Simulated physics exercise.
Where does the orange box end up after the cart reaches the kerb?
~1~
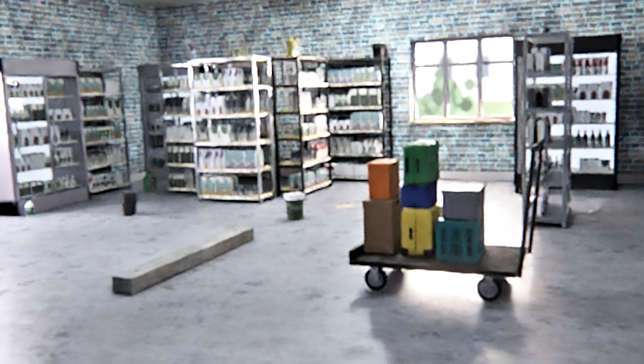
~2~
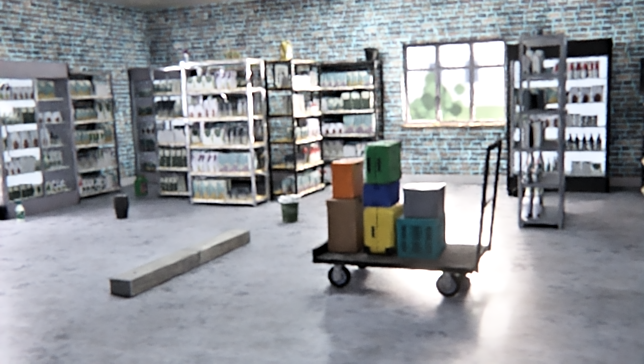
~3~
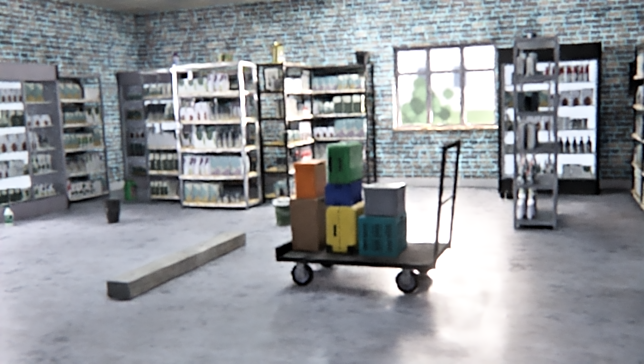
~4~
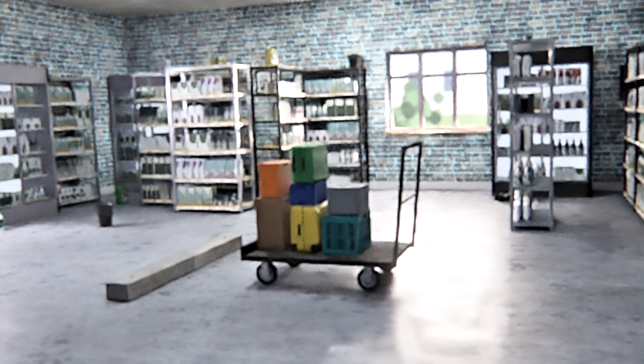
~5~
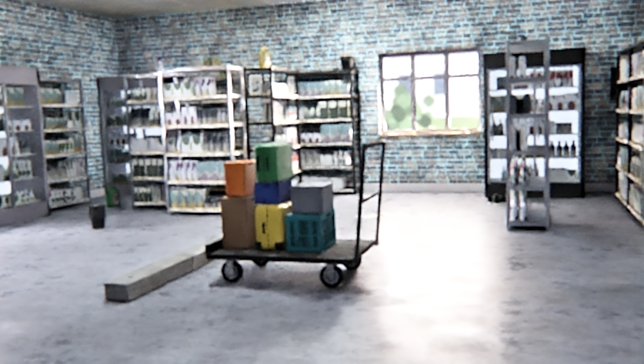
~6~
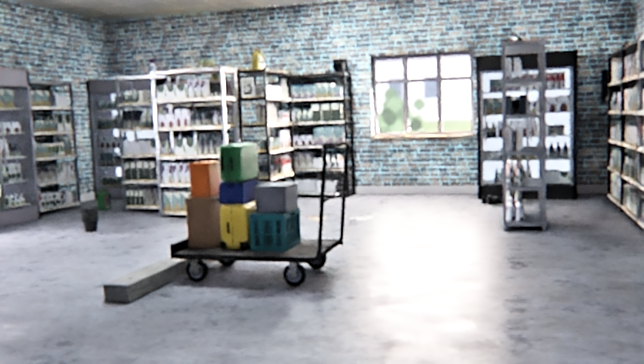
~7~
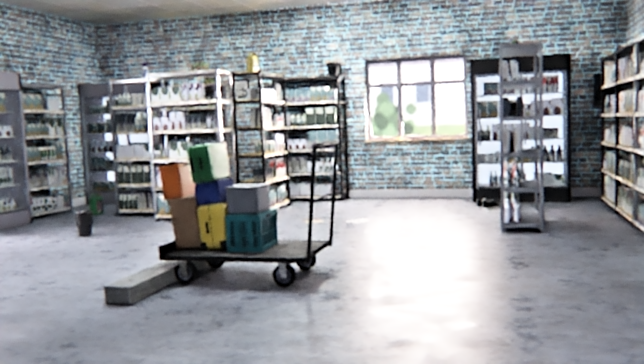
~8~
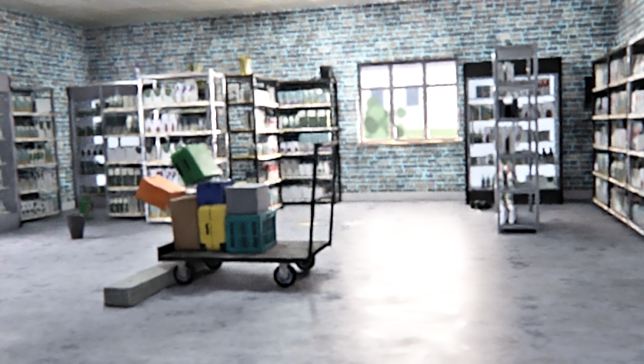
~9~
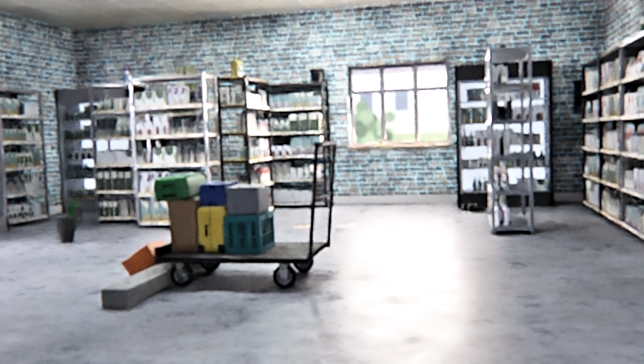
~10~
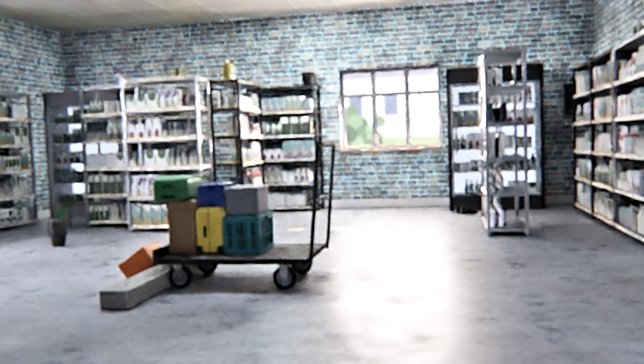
It goes over the front edge of the cart and ends up off the platform, resting tilted by the kerb.
The video shows a flat cart loaded with colourful boxes rolling left across a shelved room until it stops against a low kerb, whereupon the orange box tumbles off the front and the green one tips onto its side, staying aboard with the rest.
